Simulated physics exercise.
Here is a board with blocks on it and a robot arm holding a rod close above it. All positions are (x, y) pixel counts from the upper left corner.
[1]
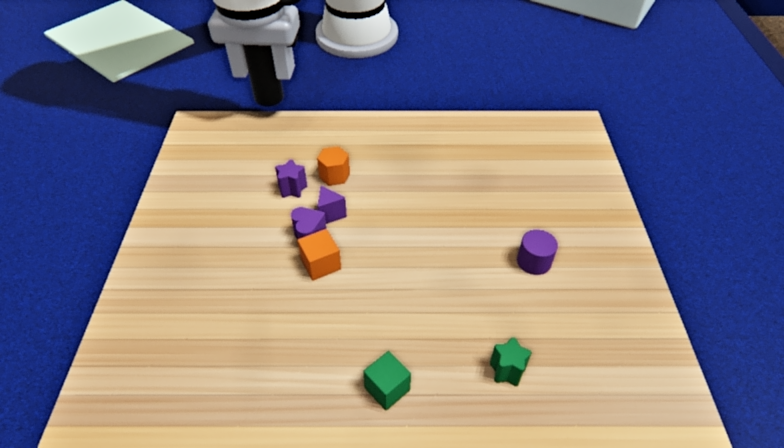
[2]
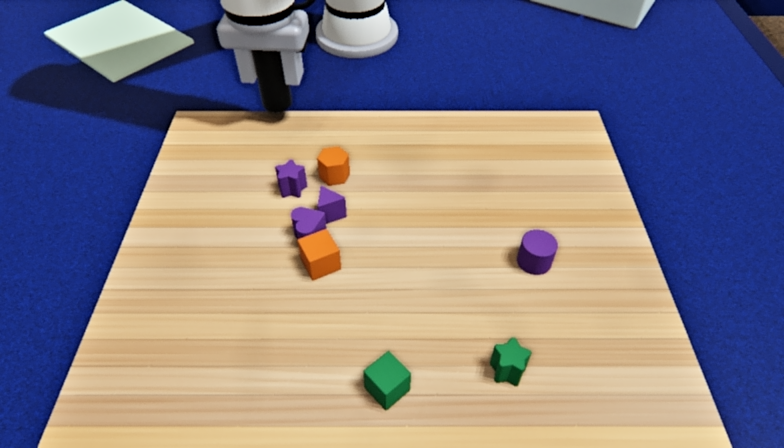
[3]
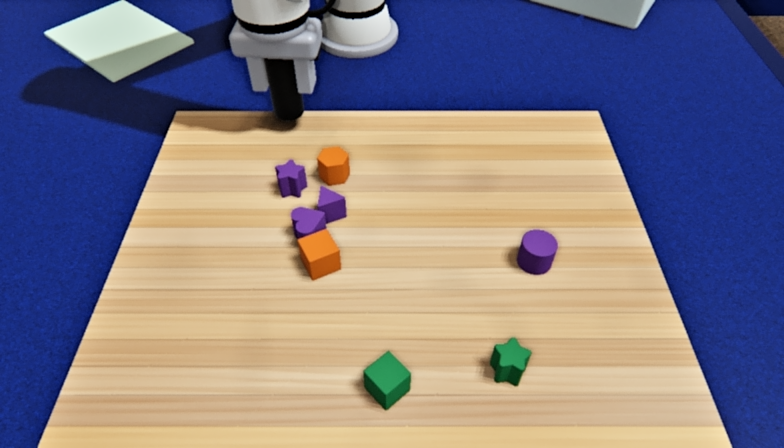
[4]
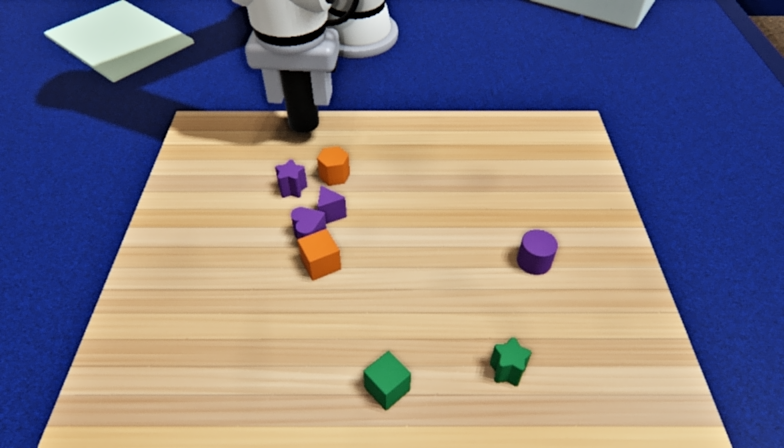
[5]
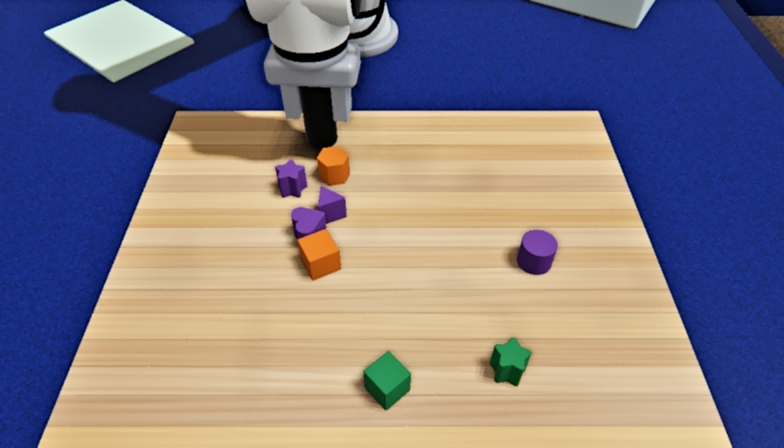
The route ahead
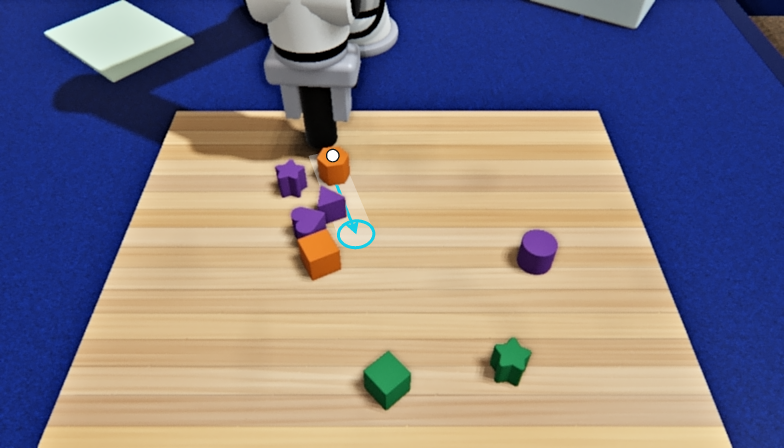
A robot arm holding a dark rod moved gradually right and toward the viewer over a wooden board, bringing the rod's tip close to an orange six-sided block while all the scattered blocks stayed still.
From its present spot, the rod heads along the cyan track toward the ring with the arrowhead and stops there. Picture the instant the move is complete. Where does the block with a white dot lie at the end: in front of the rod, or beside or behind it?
In front, still.
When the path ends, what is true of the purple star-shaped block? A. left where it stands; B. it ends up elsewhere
A.
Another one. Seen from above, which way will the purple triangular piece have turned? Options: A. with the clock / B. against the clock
Choice A: With the clock.
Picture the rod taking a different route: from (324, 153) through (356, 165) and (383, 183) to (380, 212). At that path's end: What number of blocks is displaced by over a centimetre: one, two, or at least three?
By the end, one block will have moved.
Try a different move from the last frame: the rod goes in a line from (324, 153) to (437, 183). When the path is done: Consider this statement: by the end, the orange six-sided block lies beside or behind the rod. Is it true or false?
Answer: True.
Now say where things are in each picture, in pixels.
Tip of the rod (270, 99), middles of tops, purple star-shaped block (289, 169), purple heart-shaped block (306, 218), purple triangular piece (328, 196), orange six-sided block (333, 156), in the first picture.
Rod (278, 105), nothing pushed, in the second picture.
Rod (290, 113), nothing pushed, in the third picture.
Rod (304, 125), nothing pushed, in the fourth picture.
Rod (322, 140), purple star-shaped block (289, 169), purple heart-shaped block (306, 218), purple triangular piece (328, 196), orange six-sided block (333, 156), in the fifth picture.
The line goes straight from (324, 153) to (356, 234); the dot is on the orange six-sided block.
The first path, step by step. One third of the way, rod (332, 165); orange six-sided block (345, 176), turned 15° anticlockwise.
Two thirds of the way, rod (344, 193); purple triangular piece (326, 202), turned 20° clockwise; orange six-sided block (361, 204), turned 30° anticlockwise.
At the end, rod (355, 222); purple star-shaped block unmoved; purple heart-shaped block (302, 222); purple triangular piece (323, 207), turned 40° clockwise; orange six-sided block (379, 233), turned 45° anticlockwise.
